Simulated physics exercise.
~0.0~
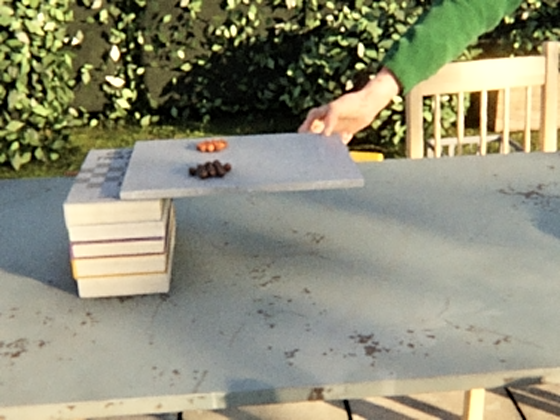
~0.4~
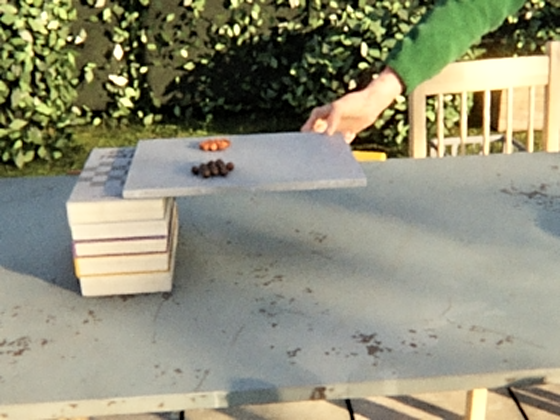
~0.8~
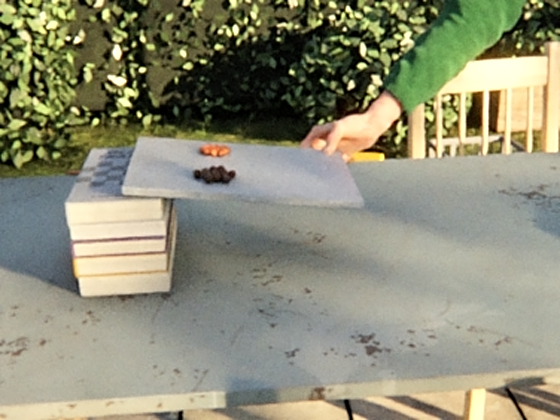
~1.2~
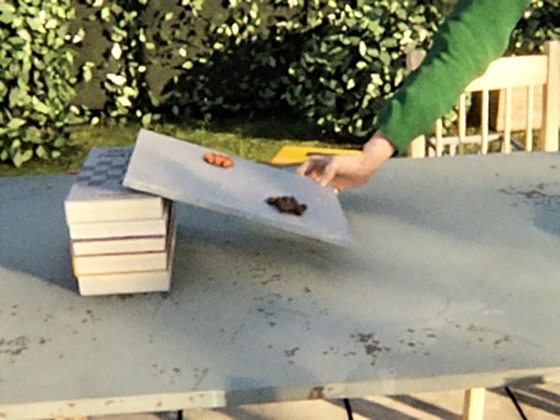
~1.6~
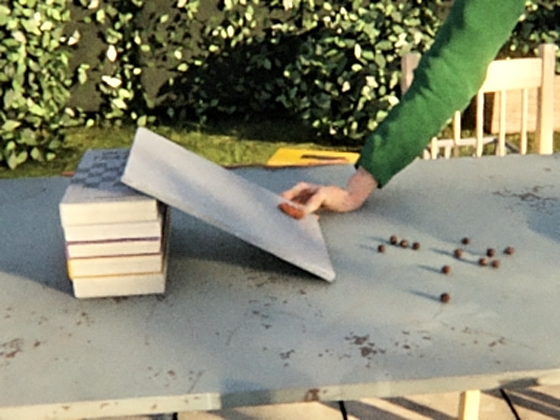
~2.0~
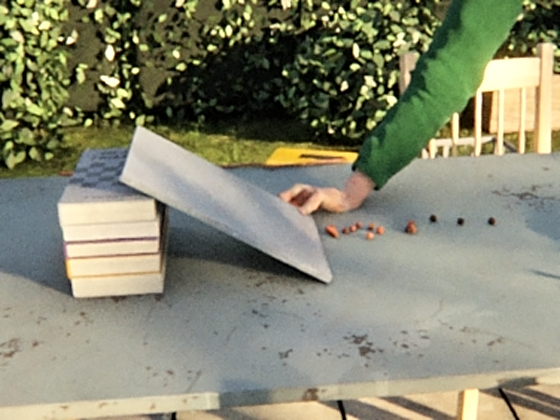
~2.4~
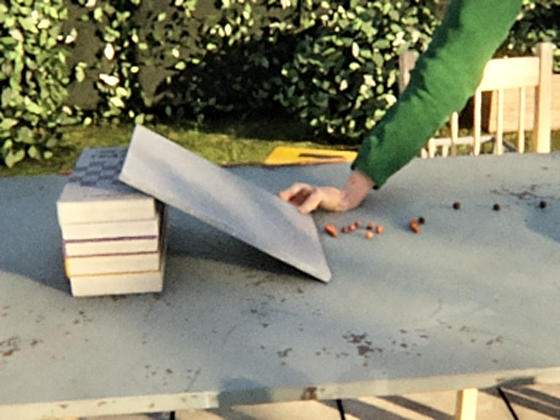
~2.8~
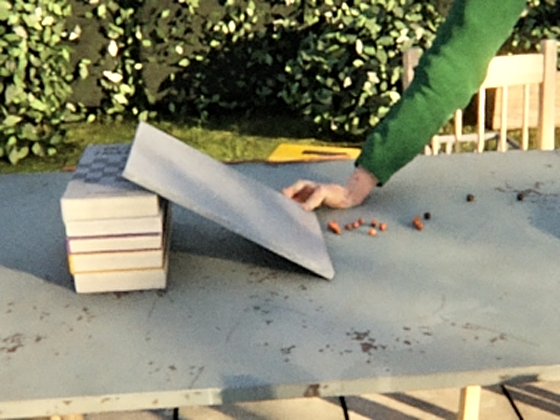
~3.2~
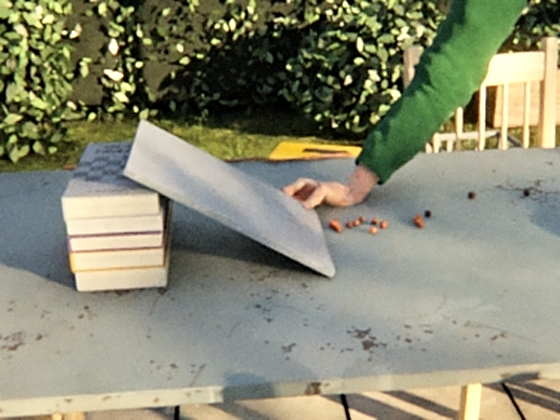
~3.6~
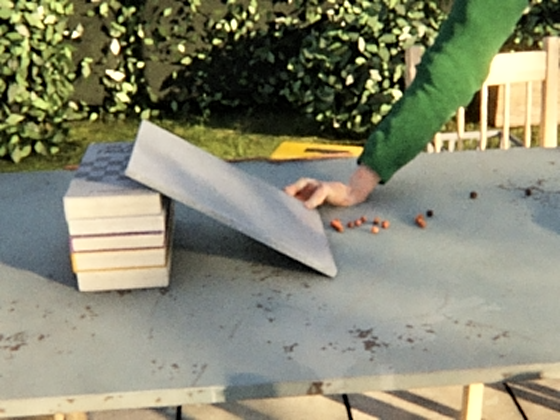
At first, a hand in a green sleeve holds one end of a grey board nearly level, its other end resting on a stack of books, with small reddish pieces and dark brown ones in two clusters on top. The hand lowers the free end, and the dark cluster starts sliding down to the right before the reddish one. As the board's edge reaches the table, the dark pieces scatter far across it while the reddish ones slip down near the fingers. The reddish pieces then spill just past the edge. Finally, they lie close to the board, while the few dark ones still visible rest mostly farther right.
